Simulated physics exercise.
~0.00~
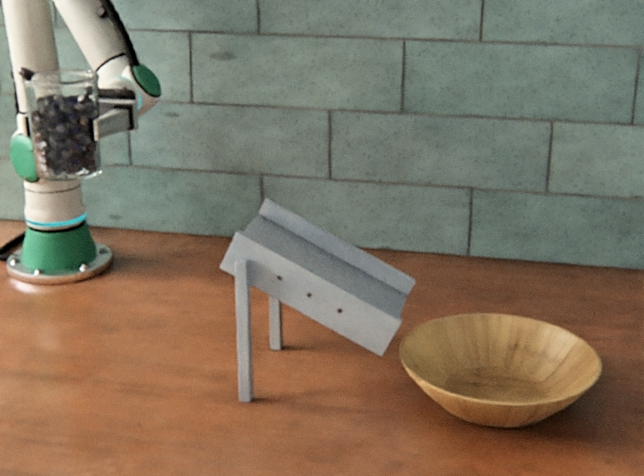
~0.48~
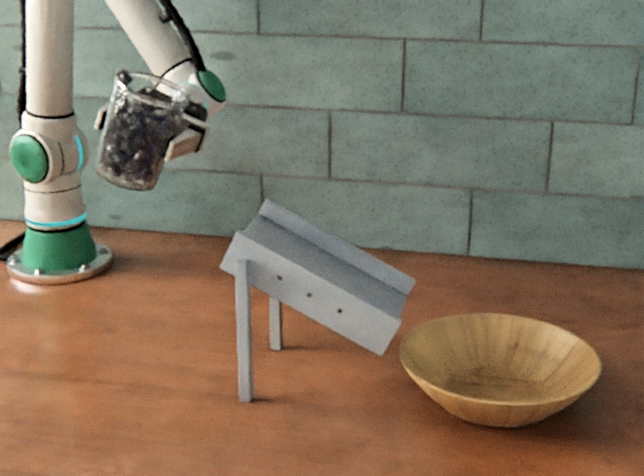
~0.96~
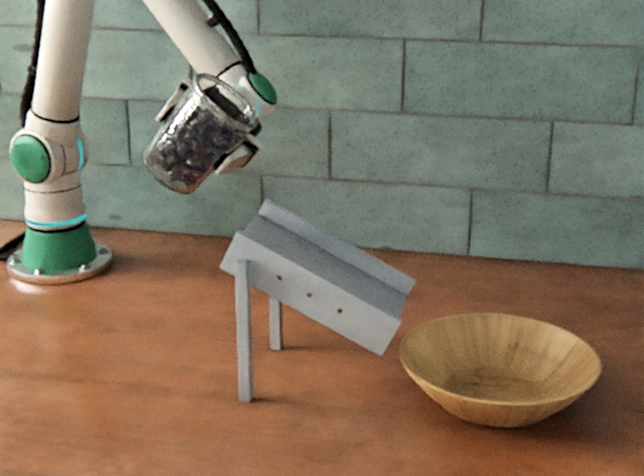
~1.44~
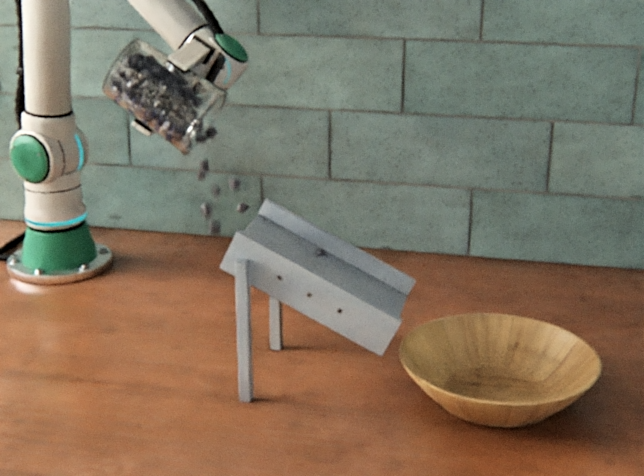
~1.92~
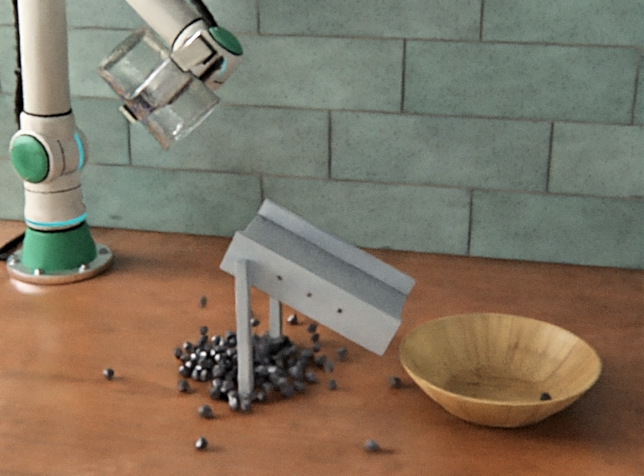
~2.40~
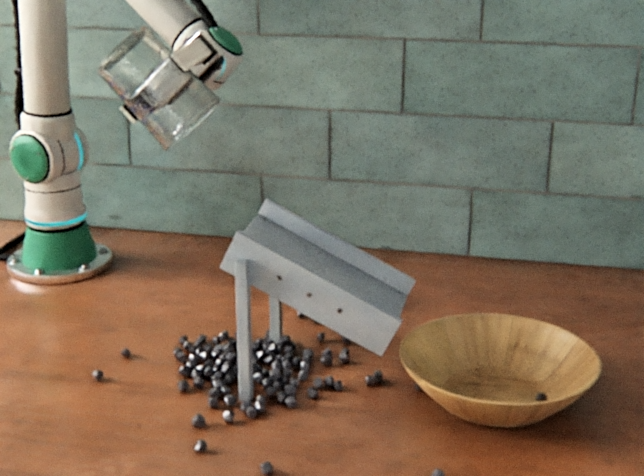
To begin with, a robot arm holds a clear tumbler full of small dark pebbles, left of a grey sloping chute that leads down towards a wooden bowl. The arm carries the tumbler to the right, leaning it as it nears the top of the chute. It then draws the tumbler back up and to the left while tipping it further, and pebbles begin to tumble out. Most drop short of the chute and pile up on the table around its legs, with a few scattering wider. Finally the tumbler hangs empty and tipped over, and just one pebble shows in the bowl.
